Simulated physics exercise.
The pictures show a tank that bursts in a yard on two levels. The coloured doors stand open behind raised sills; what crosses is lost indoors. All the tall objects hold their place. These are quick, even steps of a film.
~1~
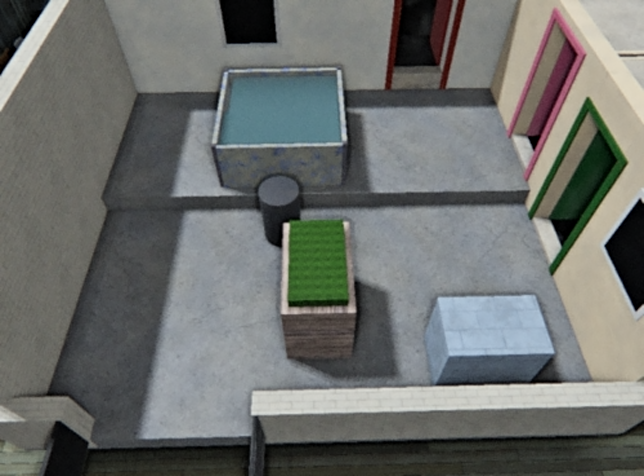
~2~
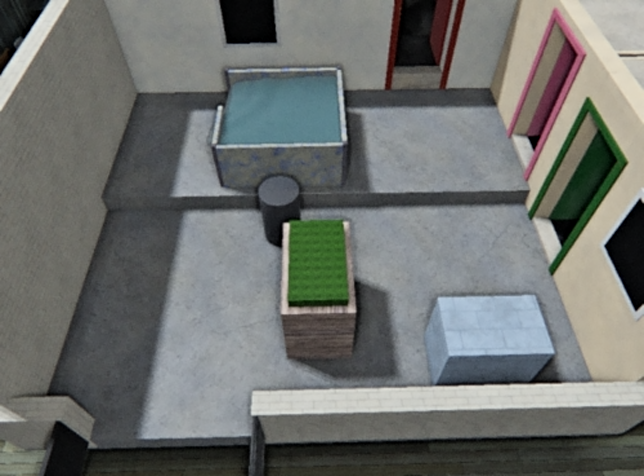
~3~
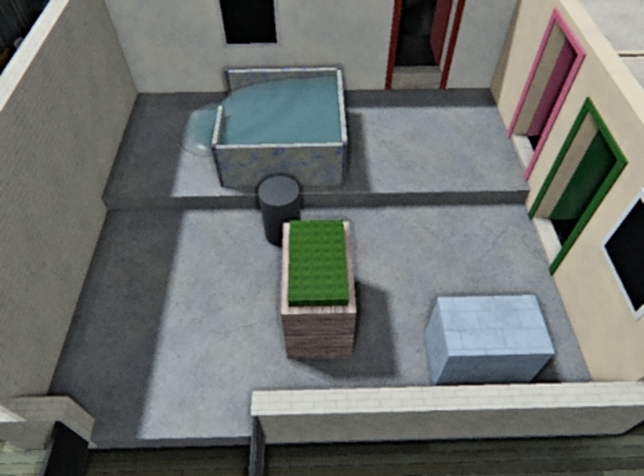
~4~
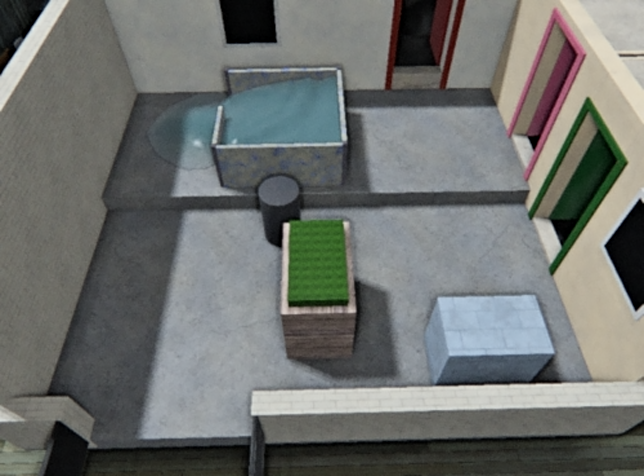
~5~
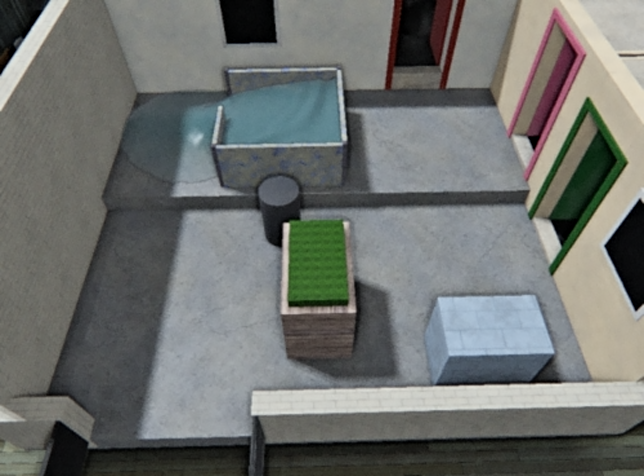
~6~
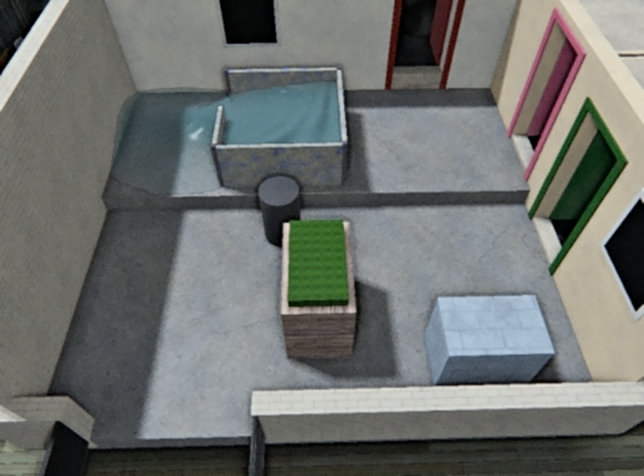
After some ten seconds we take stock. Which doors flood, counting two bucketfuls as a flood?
One by one: The pink door holds within the limit; the green door holds within the limit; the red door holds within the limit.
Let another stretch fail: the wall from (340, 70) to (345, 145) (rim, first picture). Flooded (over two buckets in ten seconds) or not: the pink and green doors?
Then: The pink door lets more in; the green door floods.
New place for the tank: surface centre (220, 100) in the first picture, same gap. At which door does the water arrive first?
The one in red.
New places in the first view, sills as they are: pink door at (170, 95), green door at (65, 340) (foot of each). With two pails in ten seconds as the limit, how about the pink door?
In short: The pink one goes over.
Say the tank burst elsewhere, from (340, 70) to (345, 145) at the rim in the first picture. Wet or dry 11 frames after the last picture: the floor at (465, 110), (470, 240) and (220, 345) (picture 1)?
In that order: Covered, flooded, not flooded.
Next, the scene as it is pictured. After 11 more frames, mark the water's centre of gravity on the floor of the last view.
I would point to (225, 143).
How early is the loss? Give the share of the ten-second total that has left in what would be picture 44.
Close to 55 %.
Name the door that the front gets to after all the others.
I say the door marked green.
A moment on, water covers 15 % of the floor; the pink door not reached, the green door not reached, the red door not reached.
Next, water covers 25 % of the floor; the pink door not reached, the green door not reached, the red door not reached.
Then, water covers 45 % of the floor; the pink door not reached, the green door not reached, the red door not reached.
Later, water covers 65 % of the floor; the pink door wet at the sill, nothing in, the green door not reached, the red door wet at the sill, nothing in.
In the end, water covers 85 % of the floor; the pink door wet at the sill, nothing in, the green door wet at the sill, nothing in, the red door wet at the sill, nothing in.
